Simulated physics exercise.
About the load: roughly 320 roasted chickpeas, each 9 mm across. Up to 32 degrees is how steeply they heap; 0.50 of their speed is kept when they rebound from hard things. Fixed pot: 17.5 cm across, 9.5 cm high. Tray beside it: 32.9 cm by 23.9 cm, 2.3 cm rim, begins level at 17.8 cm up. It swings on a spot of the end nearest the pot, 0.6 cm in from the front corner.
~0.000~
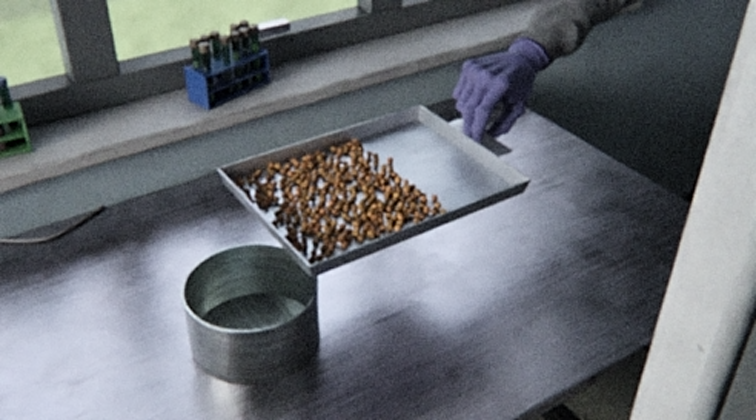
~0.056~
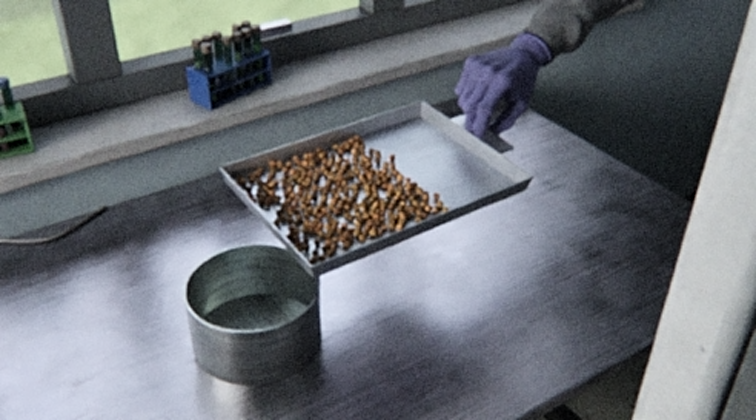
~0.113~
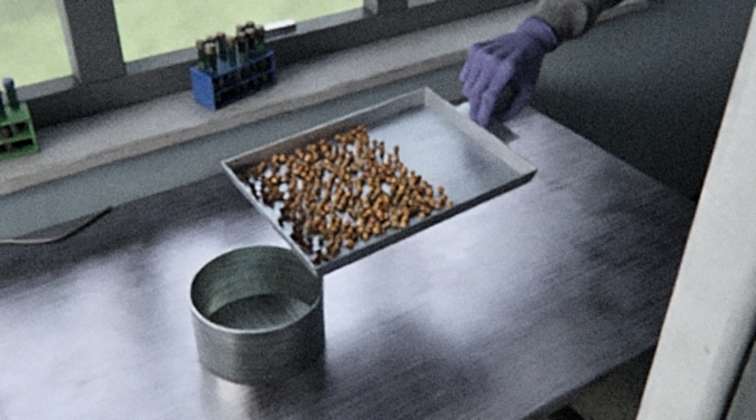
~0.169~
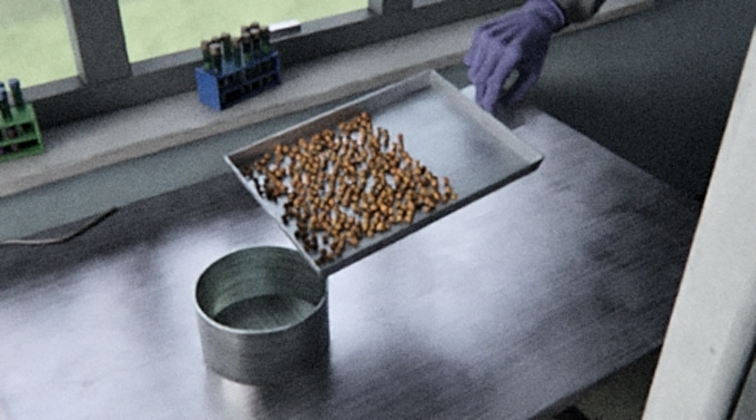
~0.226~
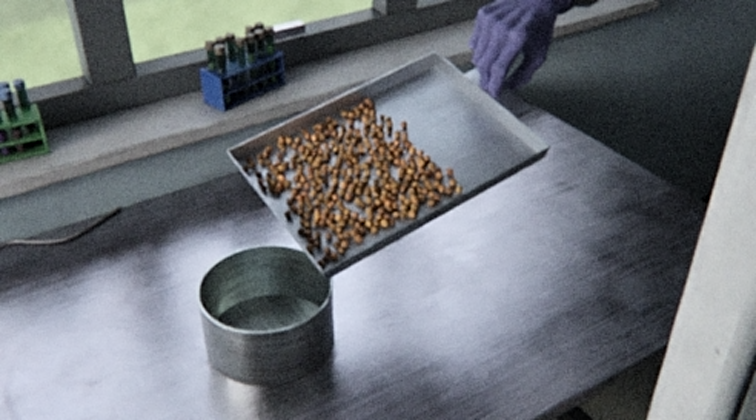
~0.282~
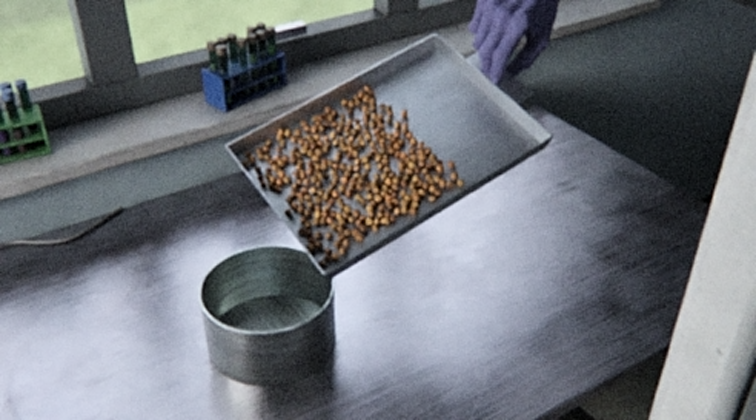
On a metal table beside a window, a purple-gloved hand raises the far end of a shallow tray of small brown pieces, steadily tilting it toward a round metal pot while the pieces stay clustered on the tray.
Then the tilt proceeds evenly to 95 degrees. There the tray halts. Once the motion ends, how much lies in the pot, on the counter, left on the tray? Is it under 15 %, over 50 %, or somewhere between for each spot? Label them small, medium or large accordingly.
Pot - small, counter - large, tray - small.
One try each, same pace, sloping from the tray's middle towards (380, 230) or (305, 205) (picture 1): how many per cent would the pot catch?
0 and 70 %.
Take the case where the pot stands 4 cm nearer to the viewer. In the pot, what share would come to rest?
5 %.
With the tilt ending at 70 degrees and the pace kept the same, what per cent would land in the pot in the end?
Roughly 0 %.
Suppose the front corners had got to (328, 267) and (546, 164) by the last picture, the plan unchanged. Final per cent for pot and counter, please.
Split: Pot = 0, counter = 100.
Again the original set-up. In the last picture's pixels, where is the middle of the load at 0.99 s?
(314, 194) or thereabouts.
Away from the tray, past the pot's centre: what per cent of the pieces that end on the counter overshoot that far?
Around 80 per cent, give or take.
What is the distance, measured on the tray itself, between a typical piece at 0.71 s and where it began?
Displacement on the tray: About 5 cm.
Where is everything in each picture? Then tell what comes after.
The first frame shows tray tilt 0 degrees, front corners at (312, 262) and (525, 179); middle of the pieces at (339, 192); pot at (250, 285).
The second frame shows tray tilt 1 degrees, front corners at (313, 263) and (527, 176); middle of the pieces at (341, 191).
The third frame shows tray tilt 5 degrees, front corners at (317, 264) and (533, 168), lowest corner left front; middle of the pieces at (344, 185).
The fourth frame shows tray tilt 9 degrees, front corners at (321, 266) and (539, 156), lowest corner left front; middle of the pieces at (348, 178).
The fifth frame shows tray tilt 14 degrees, front corners at (325, 268) and (545, 145), lowest corner left front; middle of the pieces at (351, 172).
The sixth frame shows tray tilt 19 degrees, front corners at (326, 270) and (547, 135), lowest corner left front; middle of the pieces at (351, 168); pot at (267, 286). Its pace works out near 85 degrees a second.
After 0.71 s, tilt 56 degrees; the tray holds 100 %, the pot 0 %.
After 0.99 s, tilt 79 degrees; the tray holds 100 %, the pot 0 %.
Then, at 1.38 s, tilt 95 degrees; the tray holds 10 %, the pot 0 %.
At rest (2.3 s), pot 0 %, counter 100 %, tray 0 %.
